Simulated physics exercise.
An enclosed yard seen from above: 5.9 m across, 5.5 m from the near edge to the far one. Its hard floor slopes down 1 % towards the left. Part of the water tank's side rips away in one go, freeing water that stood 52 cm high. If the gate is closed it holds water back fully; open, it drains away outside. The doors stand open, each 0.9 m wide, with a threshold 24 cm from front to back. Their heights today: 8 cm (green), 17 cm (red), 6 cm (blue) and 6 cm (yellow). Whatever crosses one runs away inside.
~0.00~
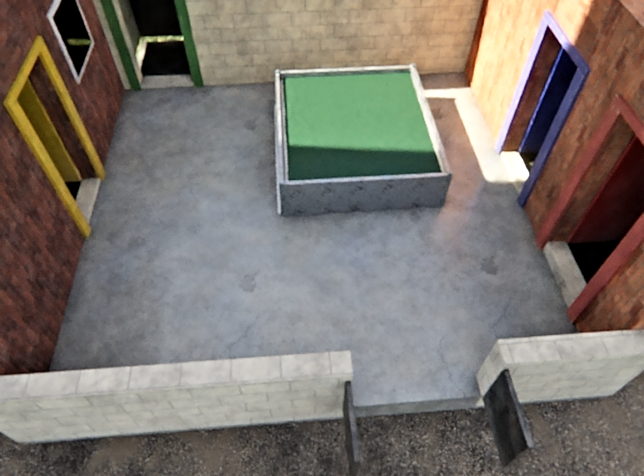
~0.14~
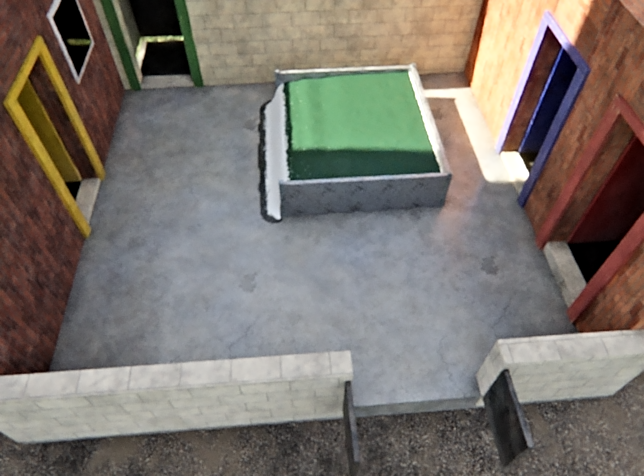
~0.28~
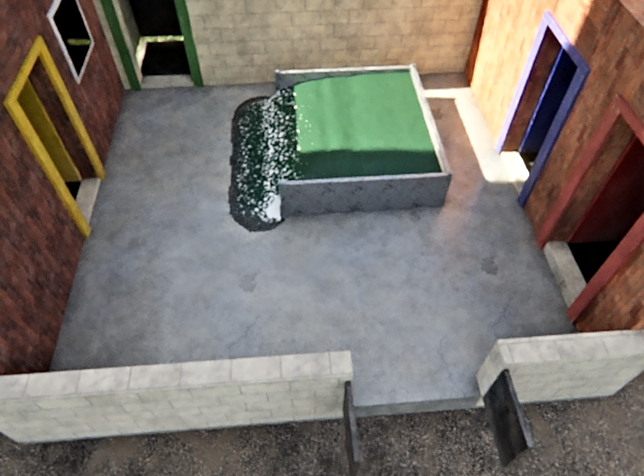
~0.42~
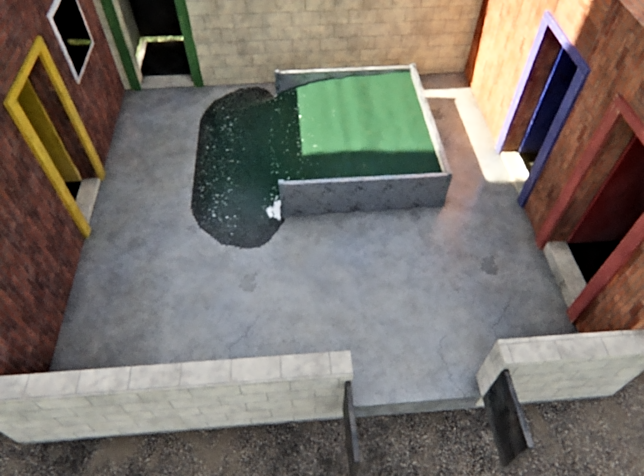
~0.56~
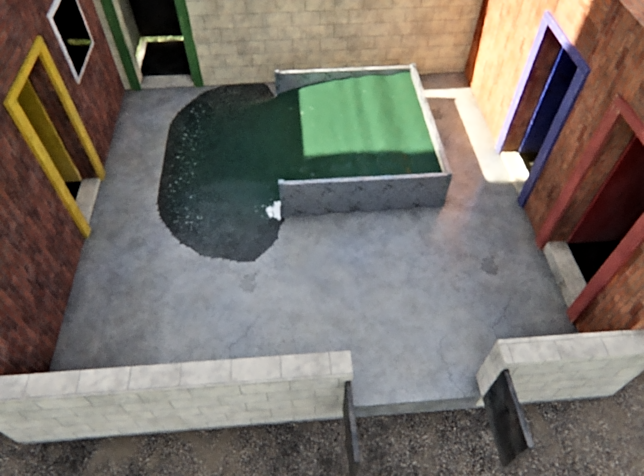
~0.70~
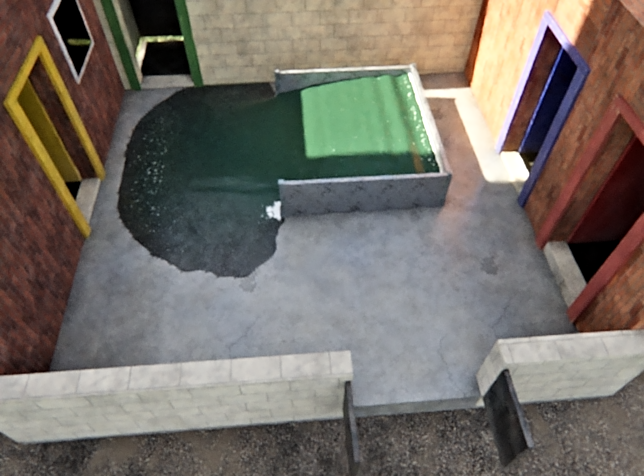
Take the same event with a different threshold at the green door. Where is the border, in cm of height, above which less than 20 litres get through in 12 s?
Close to 25 cm is just enough.
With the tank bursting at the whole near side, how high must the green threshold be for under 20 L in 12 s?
Some 8.5 cm.
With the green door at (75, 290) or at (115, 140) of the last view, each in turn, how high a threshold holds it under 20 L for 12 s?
Roughly 13.0 and 29 cm.
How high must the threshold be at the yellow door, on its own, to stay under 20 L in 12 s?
About 27 cm at yellow.
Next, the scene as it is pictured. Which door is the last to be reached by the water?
Last comes the blue one.
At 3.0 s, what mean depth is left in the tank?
Some 12 cm.
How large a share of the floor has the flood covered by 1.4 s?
Some 40 per cent of it.
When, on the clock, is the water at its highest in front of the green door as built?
Near 2.6 s.
After 1.4 s water covers 40 % of the floor, deepest (34 cm) near (108, 158); 10 cm at the green door, 0 litres in over its 8 cm threshold.
After 3.0 s water covers 45 % of the floor, deepest (30 cm) near (125, 93); 25 cm at the green door, 105 litres in over its 8 cm threshold.
After 12.0 s water covers 95 % of the floor, deepest (10 cm) near (408, 78); 5 cm at the green door, 236 litres in over its 8 cm threshold.
At the green door as built, the water arrived by 0.9 s and peaked near 28 cm at 2.6 s.
With a threshold of 23 cm, 30 litres would have come in within the 12 s; with 27 cm, 14 litres. So under 20 litres takes about 25 cm.
